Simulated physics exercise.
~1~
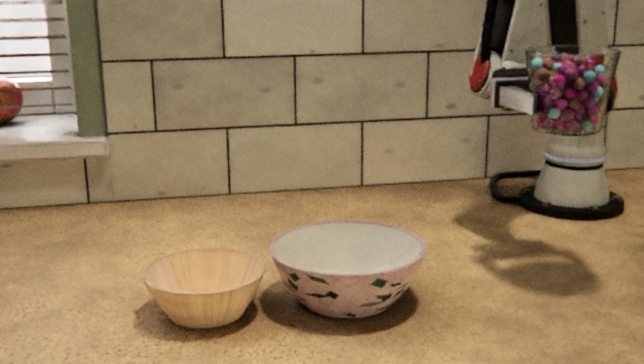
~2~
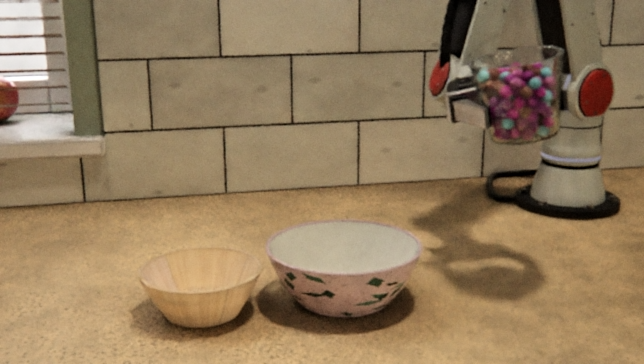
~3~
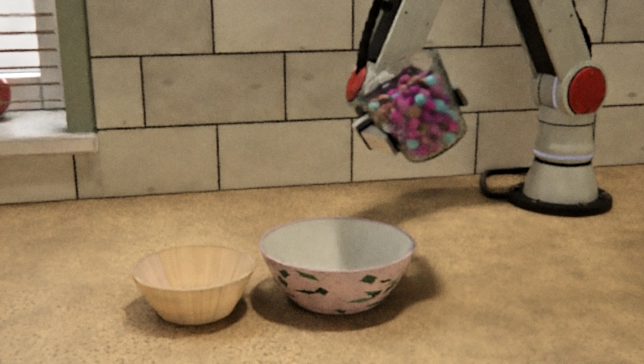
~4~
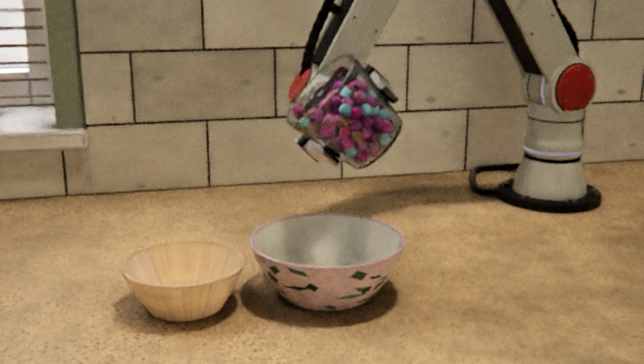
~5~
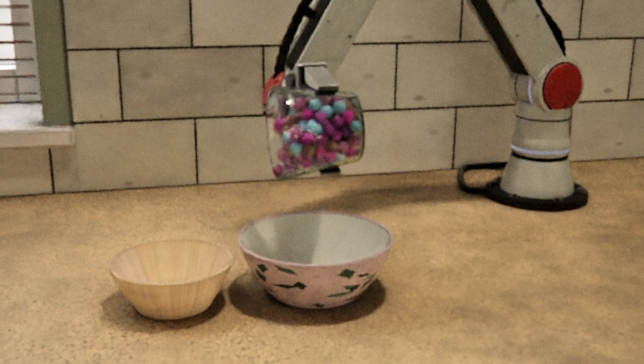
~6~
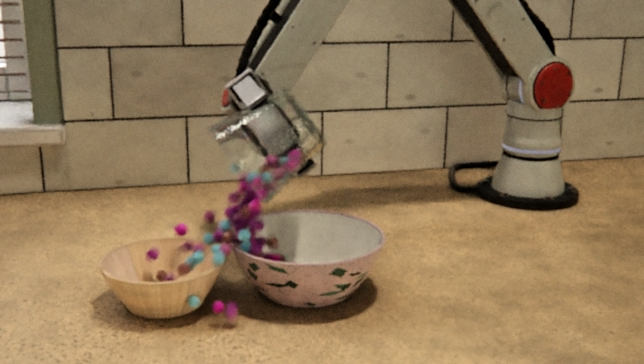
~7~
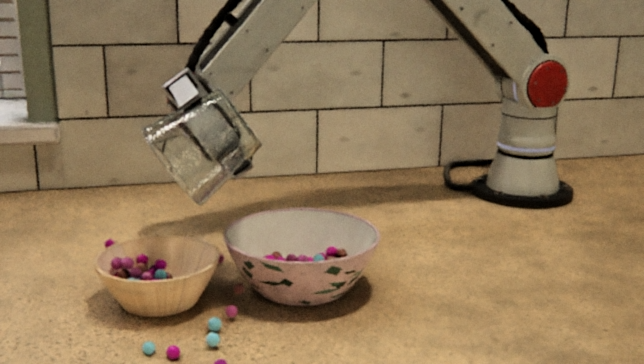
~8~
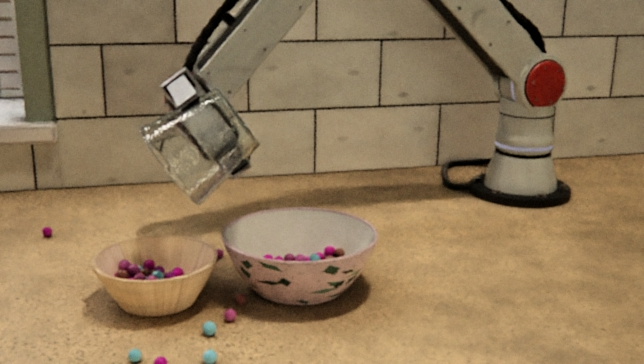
A robot arm with red joint caps holds a clear beaker of pink, purple and turquoise balls above a tan countertop, seen from the front against a pale tiled wall with a window at left. Below sit a small light wooden bowl and, to its right, a larger pink bowl with dark green patches. The arm carries the beaker leftward, tipping it until it lies on its side, then turns it nearly upside down. The balls pour into both bowls, and several bounce onto the counter. The emptied beaker stays tilted above the bowls, each holding some balls, with a few strays around them.
